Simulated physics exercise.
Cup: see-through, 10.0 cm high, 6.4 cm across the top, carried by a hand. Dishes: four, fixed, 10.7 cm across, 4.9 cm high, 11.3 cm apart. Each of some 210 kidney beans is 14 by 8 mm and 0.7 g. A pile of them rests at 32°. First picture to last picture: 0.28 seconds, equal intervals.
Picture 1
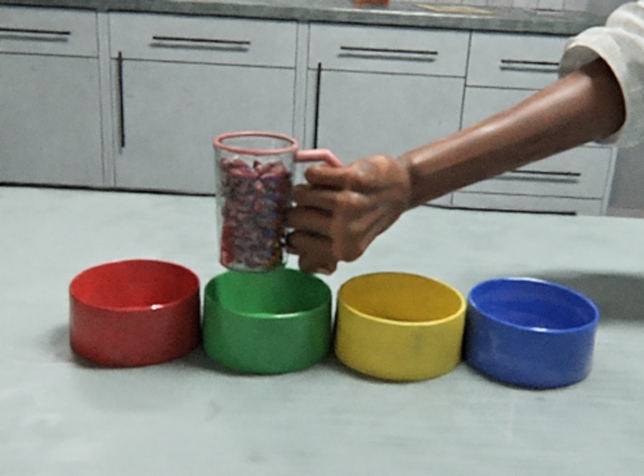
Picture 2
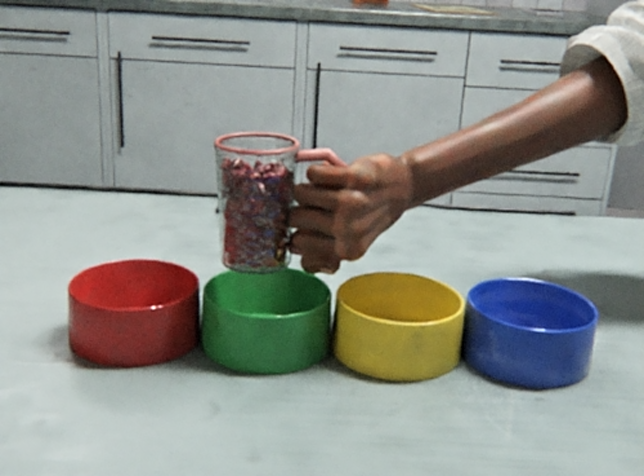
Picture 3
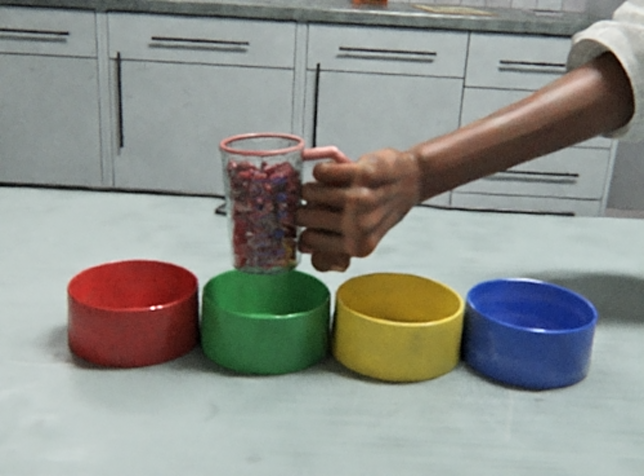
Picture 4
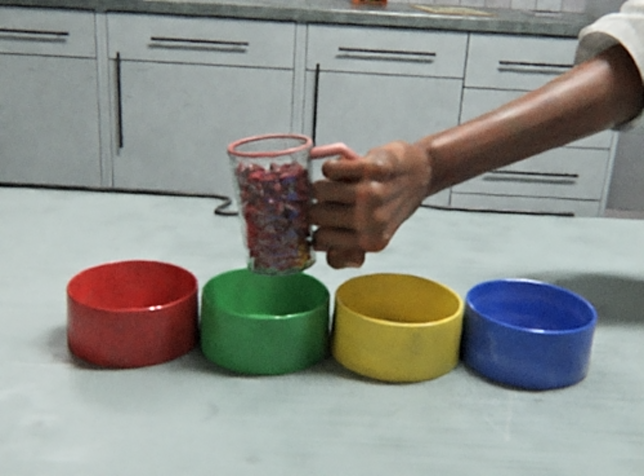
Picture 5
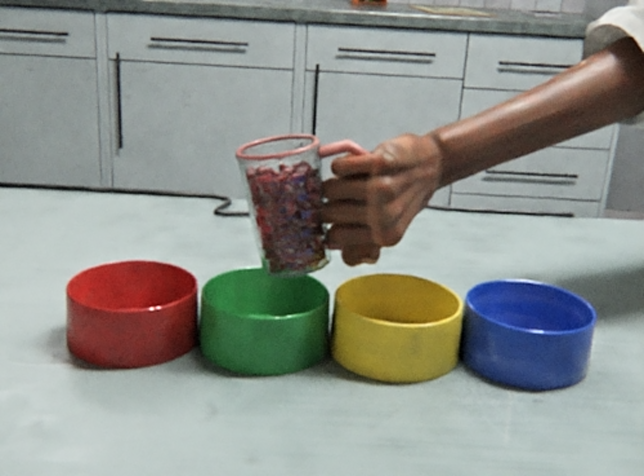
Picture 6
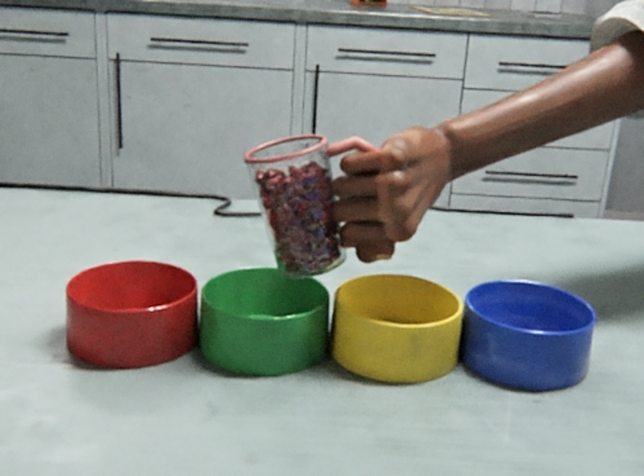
At the start, a hand holds a clear cup of small, dark reddish pieces upright above a row of red, green, yellow and blue dishes on a table. The hand then shifts the cup slightly to the right while gradually tilting its rim a little to the left, the pieces staying inside.
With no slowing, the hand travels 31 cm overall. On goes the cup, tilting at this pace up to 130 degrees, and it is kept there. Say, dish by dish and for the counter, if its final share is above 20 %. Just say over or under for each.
One by one: Red dish: Share not greater than a fifth, blue dish: Share greater than a fifth, green dish: Share not greater than a fifth, yellow dish: Share not greater than a fifth, counter: Share not greater than a fifth.
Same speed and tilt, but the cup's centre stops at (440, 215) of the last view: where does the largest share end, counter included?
Result: Biggest portion at yellow.
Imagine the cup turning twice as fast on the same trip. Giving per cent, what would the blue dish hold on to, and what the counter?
It would be blue 0 and counter 0.
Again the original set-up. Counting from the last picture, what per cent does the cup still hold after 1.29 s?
85 %.
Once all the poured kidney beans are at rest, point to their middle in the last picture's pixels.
Approximately (527, 338) in the last picture.
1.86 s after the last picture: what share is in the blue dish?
I'd say close to 95 per cent at that point.
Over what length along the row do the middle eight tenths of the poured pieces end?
Roughly 6 centimetres.
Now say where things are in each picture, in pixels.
Cup at (255, 203), tilt 0 degrees, lip at (216, 141), moved 0.0 cm; middle of the pieces at (250, 212); red dish at (136, 283); green dish at (269, 290); yellow dish at (401, 297); blue dish at (532, 303), in the first frame.
Cup at (257, 203), tilt 1 degrees, lip at (217, 142), moved 0.2 cm; middle of the pieces at (252, 213), in the second frame.
Cup at (264, 204), tilt 4 degrees, lip at (222, 144), moved 0.9 cm; middle of the pieces at (260, 214), in the third frame.
Cup at (276, 205), tilt 8 degrees, lip at (230, 148), moved 1.9 cm; middle of the pieces at (272, 215), in the fourth frame.
Cup at (288, 206), tilt 11 degrees, lip at (238, 152), moved 2.9 cm; middle of the pieces at (285, 217), in the fifth frame.
Cup at (299, 207), tilt 15 degrees, lip at (247, 157), moved 3.9 cm; middle of the pieces at (297, 218); red dish at (133, 285); green dish at (266, 292); yellow dish at (398, 299); blue dish at (530, 306), in the sixth frame.
Then, 0.77 s after the last picture, tilt 69 degrees; cup holds 100 %.
Then, 1.29 s after the last picture, tilt 105 degrees; cup holds 85 %, blue 10 %, yellow 5 %.
Then, 1.86 s after the last picture, tilt 130 degrees; cup holds 0 %, blue 95 %.
In the end, red 0 %, blue 95 %, green 0 %, yellow 0 %, counter 0 %.
